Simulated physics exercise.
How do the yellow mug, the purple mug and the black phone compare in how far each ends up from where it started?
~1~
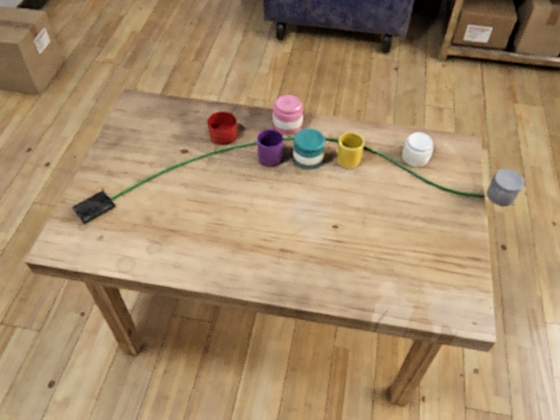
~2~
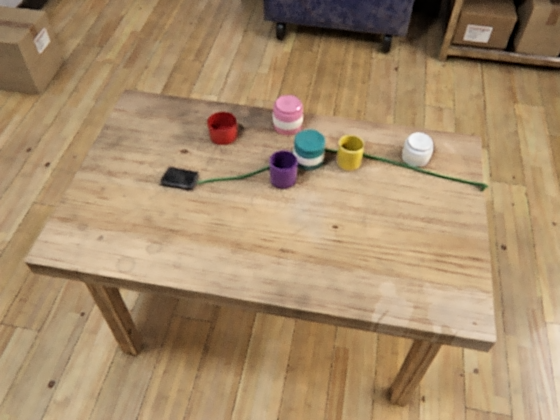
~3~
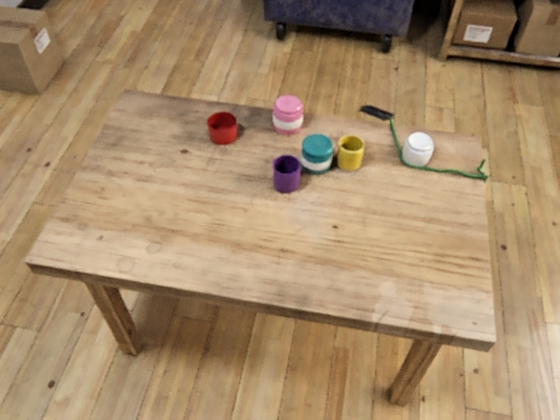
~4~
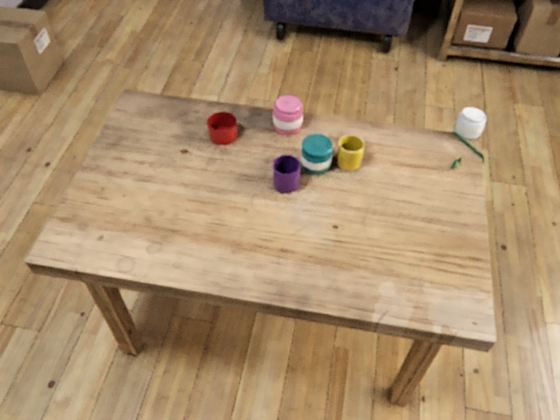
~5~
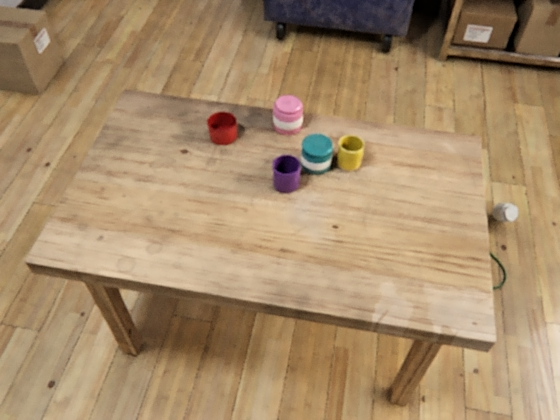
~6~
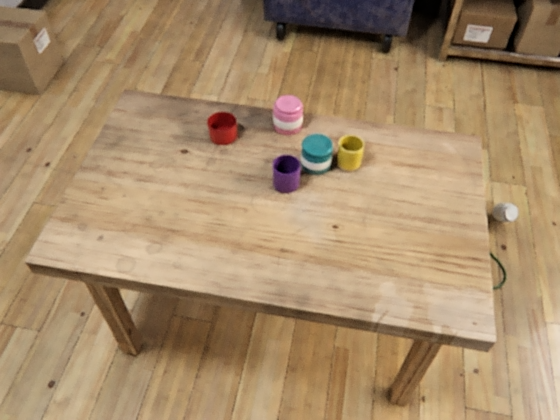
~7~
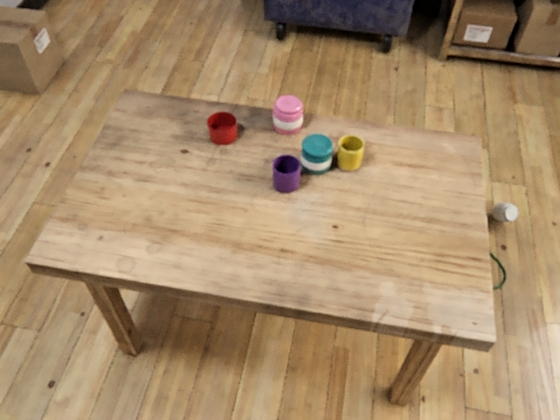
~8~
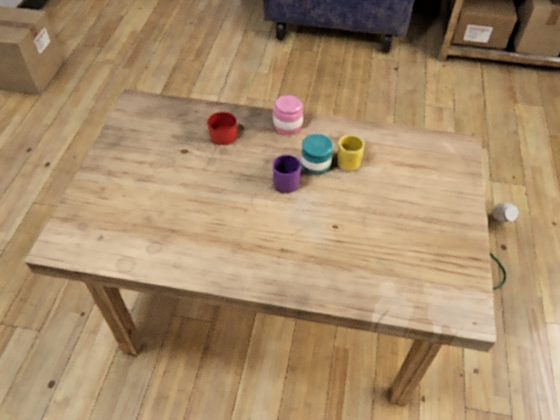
The yellow mug ends almost exactly where it began, and the purple mug ends a modest way to the right and nearer the viewer. The black phone travels by far the most, crossing the bench and going off it.
A grey speaker drops over the right edge of a wooden workbench, seen from above in a room with a plank floor, pulling a green cable tied to a black phone at the left. The cable winds among red, purple and yellow mugs, a teal canister, and pink and white jars. As the phone is dragged right, the purple mug shifts right and nearer, and the teal canister is nudged slightly. The phone swings past the far side of the white jar and leaves the top, and the jar slides to the right edge and falls. The other five vessels stay standing, with the white jar lying tipped beyond the right edge.
